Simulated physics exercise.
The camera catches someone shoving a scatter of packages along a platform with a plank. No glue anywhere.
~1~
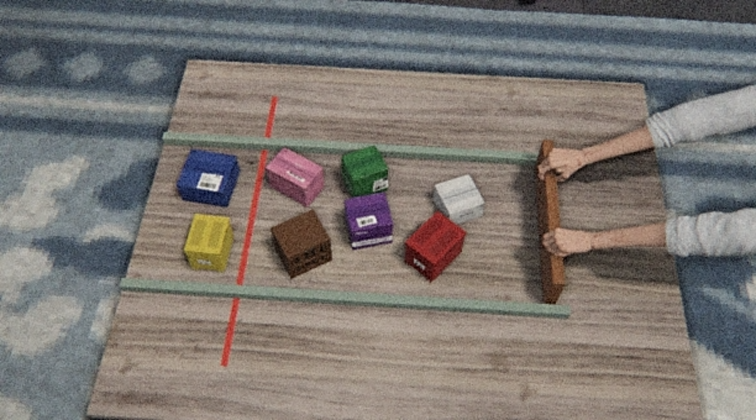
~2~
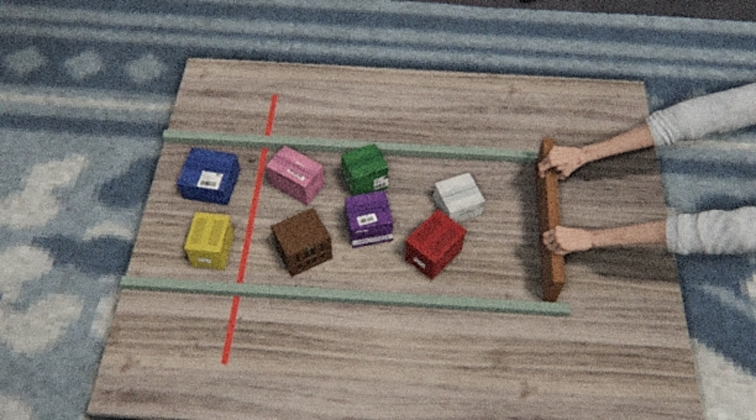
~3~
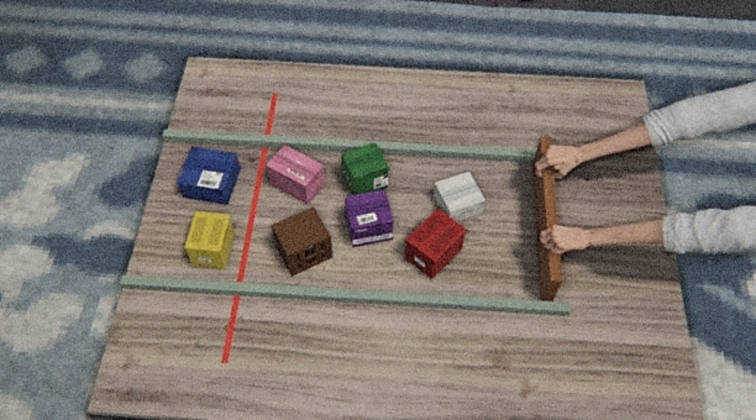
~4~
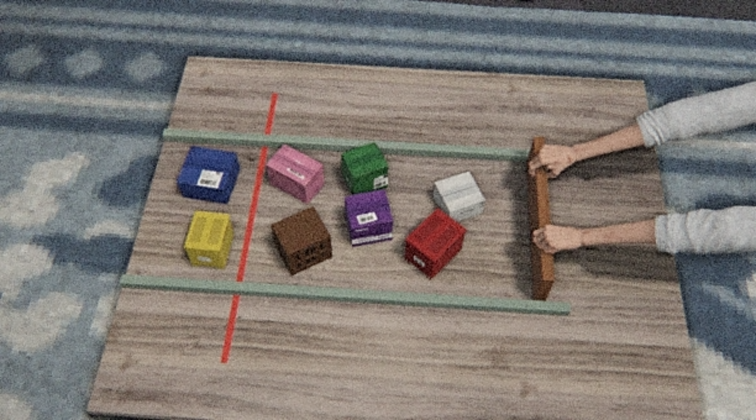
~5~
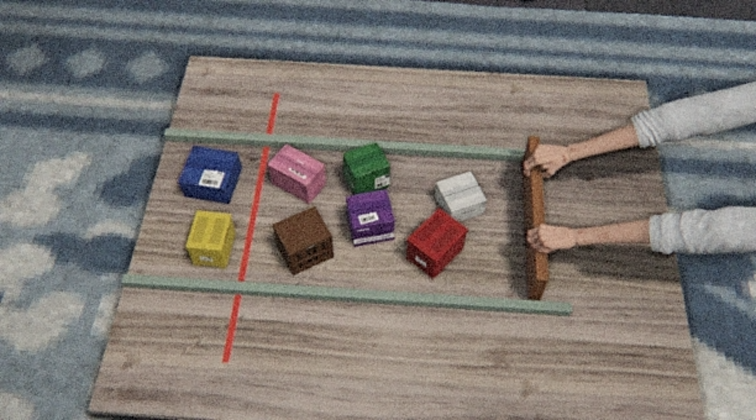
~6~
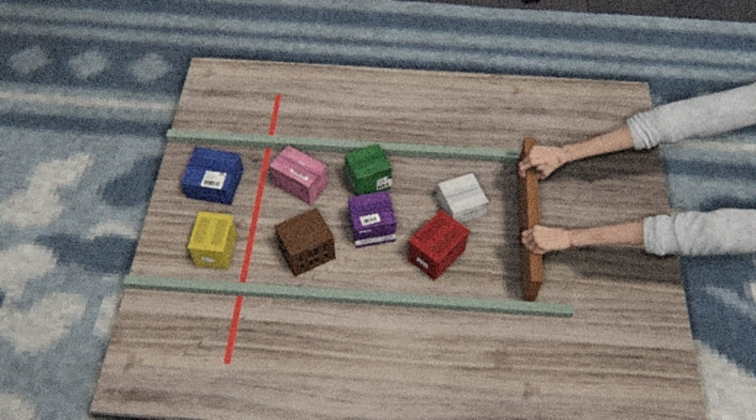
A brown plank, gripped by two hands with pale sleeves reaching in from the right, slides slowly a short way left across a wood-grained platform on a blue patterned rug, seen from above. Between two green strips sit blue and yellow boxes left of a red tape line, with pink, brown, green, purple, red and white ones right of it. The boxes stay put, the plank not touching them, while the view shifts very slightly.
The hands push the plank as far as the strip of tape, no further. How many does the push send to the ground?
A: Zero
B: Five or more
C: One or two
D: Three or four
One or two.
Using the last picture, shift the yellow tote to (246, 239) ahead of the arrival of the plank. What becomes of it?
It is not lost from there.
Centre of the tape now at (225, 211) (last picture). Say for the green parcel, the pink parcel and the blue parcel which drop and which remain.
Short version: The green parcel sits tight, the pink parcel heads down, the blue parcel heads down.
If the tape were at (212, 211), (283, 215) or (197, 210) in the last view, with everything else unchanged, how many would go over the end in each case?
Tallies in the order asked: 3, 1, 5.
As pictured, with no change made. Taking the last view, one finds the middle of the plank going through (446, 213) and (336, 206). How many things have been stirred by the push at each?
Moved so far: 2, then 7.
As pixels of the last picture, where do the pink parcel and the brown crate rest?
Pink parcel at about (168, 171), brown crate at about (187, 251).
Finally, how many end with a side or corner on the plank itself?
Counting them up gives 2.
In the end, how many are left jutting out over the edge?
Answer: 1.
A little later, none off yet; blue parcel at rest near (213, 176); yellow tote at rest near (214, 241); pink parcel at rest near (299, 175).
Next, none off yet; blue parcel shifted a little near (201, 176); yellow tote at rest near (214, 241); pink parcel shifted about its own width near (250, 169).
When it is over, the number that fall off is one or two; down, blue parcel.
